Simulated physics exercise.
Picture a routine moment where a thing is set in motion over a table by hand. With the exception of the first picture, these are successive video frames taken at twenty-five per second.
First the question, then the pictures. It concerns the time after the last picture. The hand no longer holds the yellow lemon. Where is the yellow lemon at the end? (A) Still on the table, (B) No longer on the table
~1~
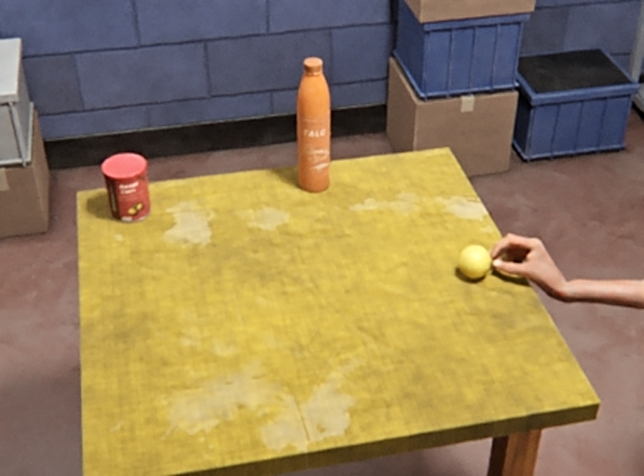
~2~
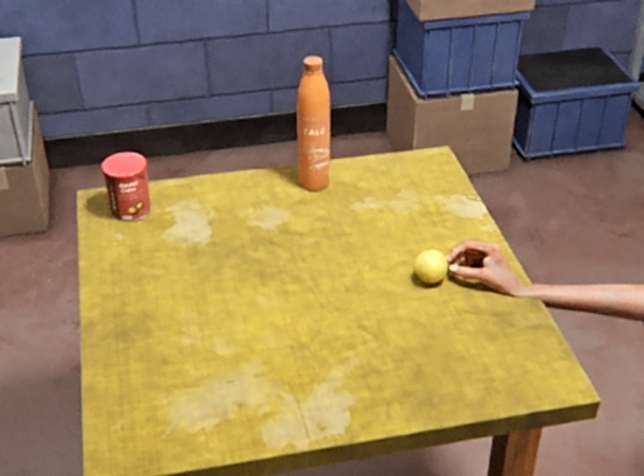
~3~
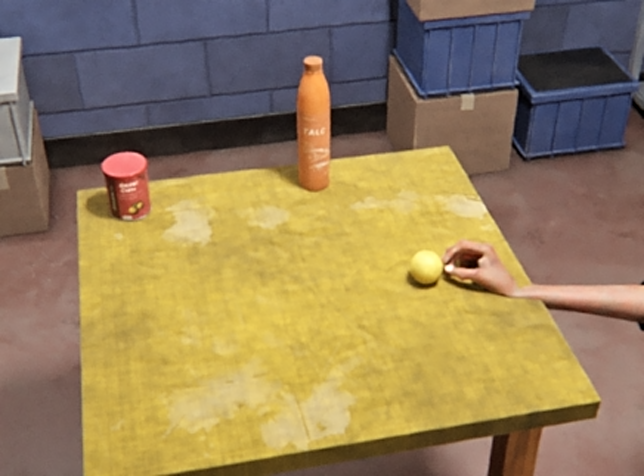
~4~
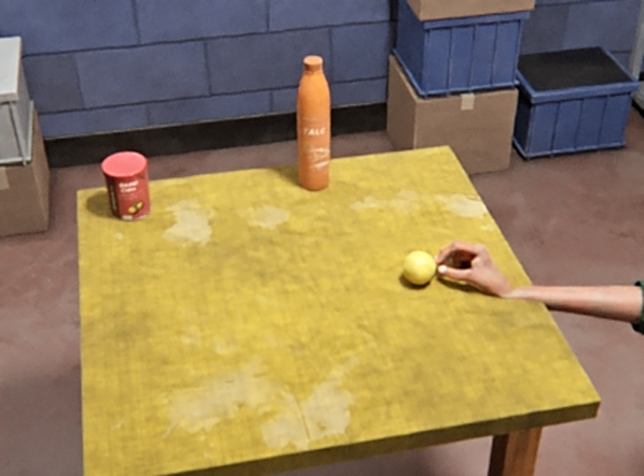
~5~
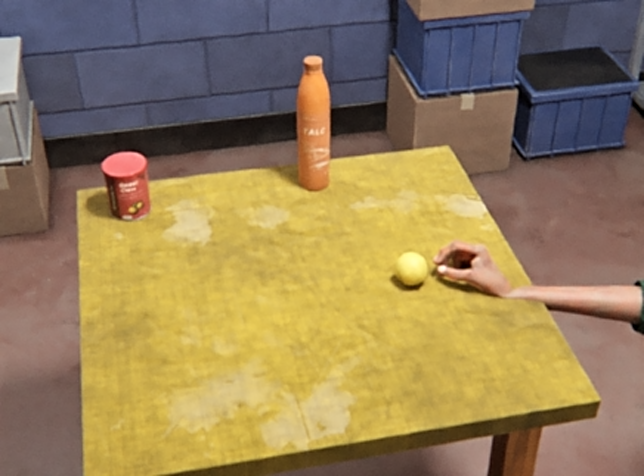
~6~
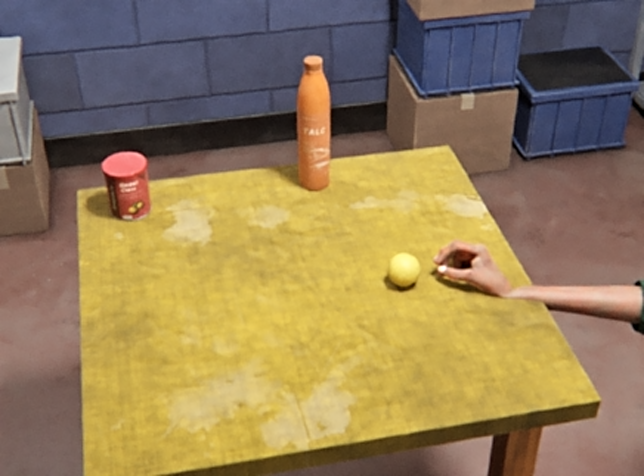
Option A: Still on the table.
Then, 0.10 s on from there, yellow lemon shifted about its own width near (386, 272).
Then, 0.30 s on from there, yellow lemon shifted well along near (356, 277).
Then, 0.50 s on from there, yellow lemon shifted well along near (332, 280).
Then, 0.80 s on from there, yellow lemon shifted well along near (310, 283).
In the end, moved from the start, yellow lemon. At the end, from the last picture's camera, yellow lemon near (304, 284).
